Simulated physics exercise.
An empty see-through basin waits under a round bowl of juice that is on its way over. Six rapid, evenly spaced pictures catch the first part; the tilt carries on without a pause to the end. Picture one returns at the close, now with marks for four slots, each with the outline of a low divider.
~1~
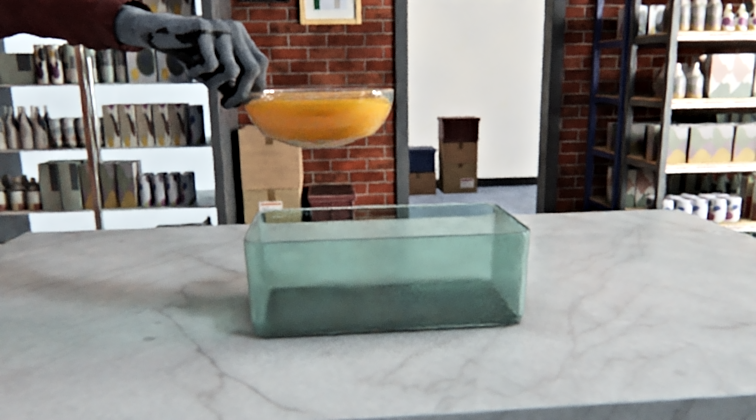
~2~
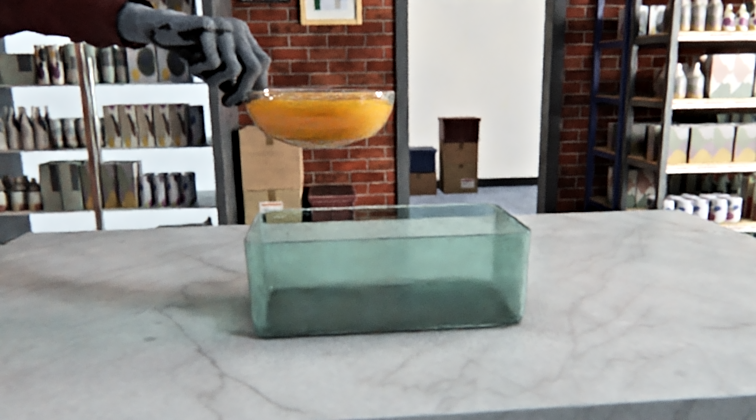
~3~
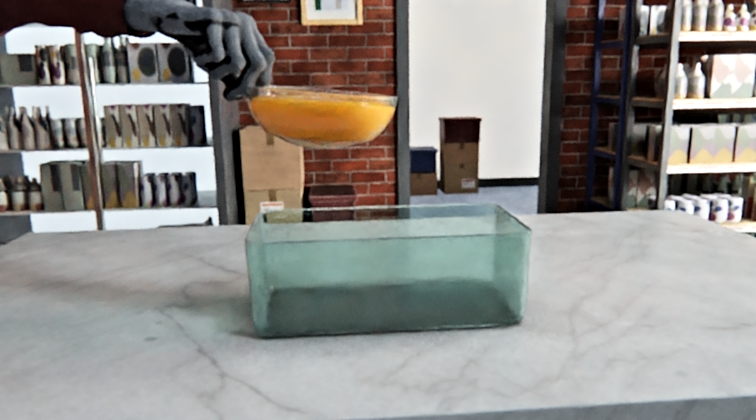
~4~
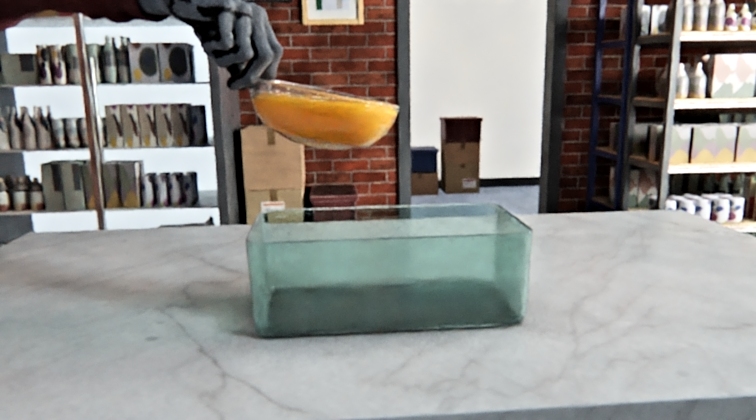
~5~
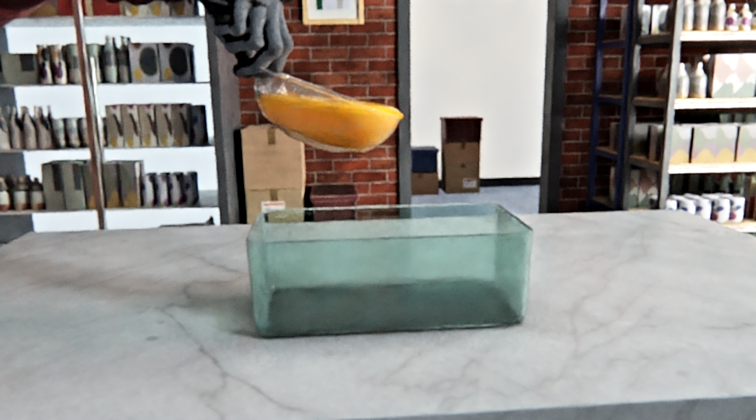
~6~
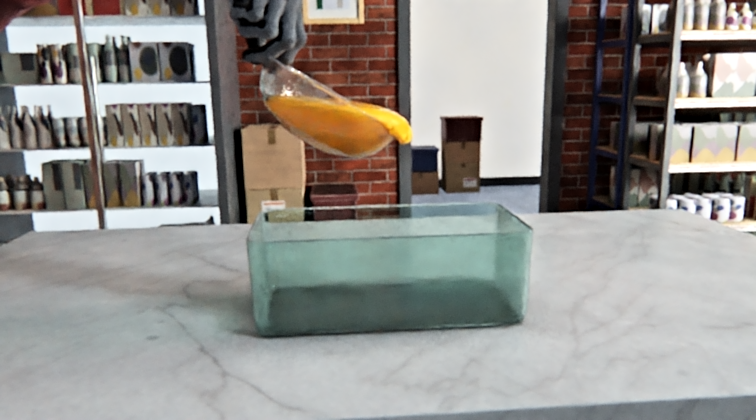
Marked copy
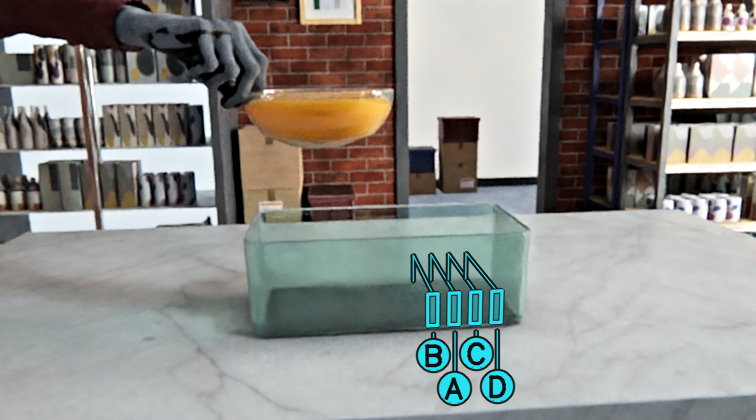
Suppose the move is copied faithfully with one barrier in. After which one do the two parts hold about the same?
B beats the others.
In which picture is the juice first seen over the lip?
Picture 5.
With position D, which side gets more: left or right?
The left one.
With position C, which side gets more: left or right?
The left side.
On the marked copy, A at (454, 332); B at (433, 333); C at (476, 331); D at (497, 330).
With A, about 60 % ends left of the wall and 35 % right of it; 5 % is lost outside.
With B, about 46 % ends left of the wall and 52 % right of it.
With C, about 81 % ends left of the wall and 15 % right of it; 4 % is lost outside.
With D, about 85 % ends left of the wall and 11 % right of it; 4 % is lost outside.
